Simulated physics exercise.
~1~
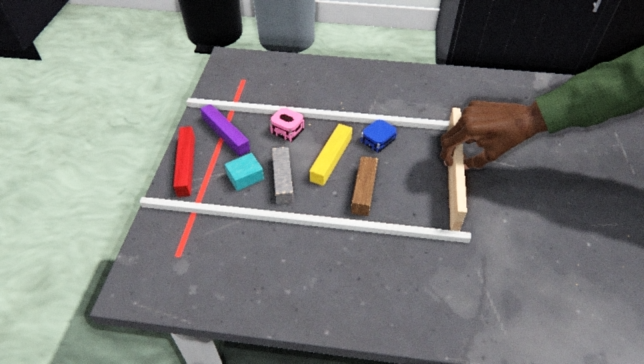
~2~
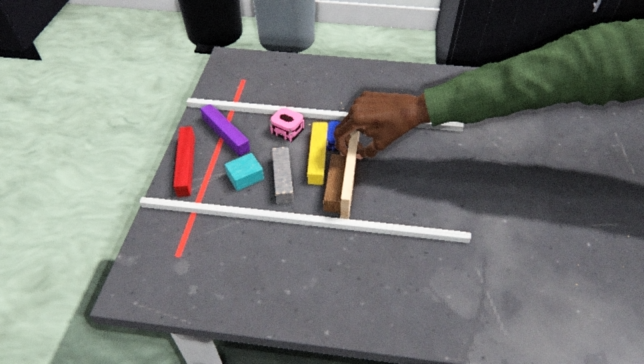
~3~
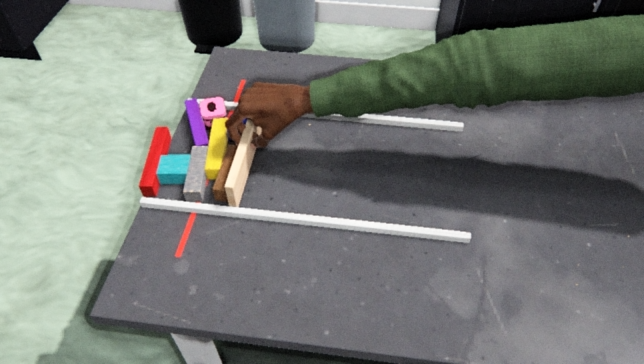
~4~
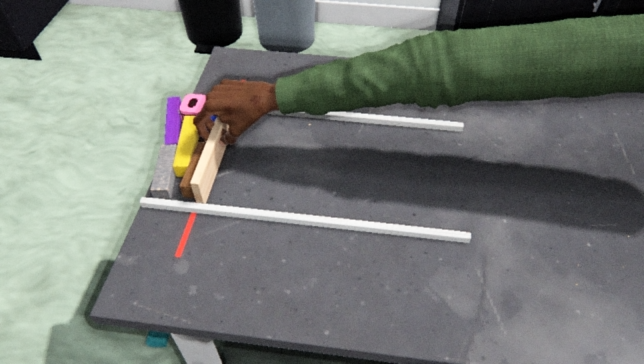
On a gray table, a hand slides a board left, pushing colorful blocks until some fall off.
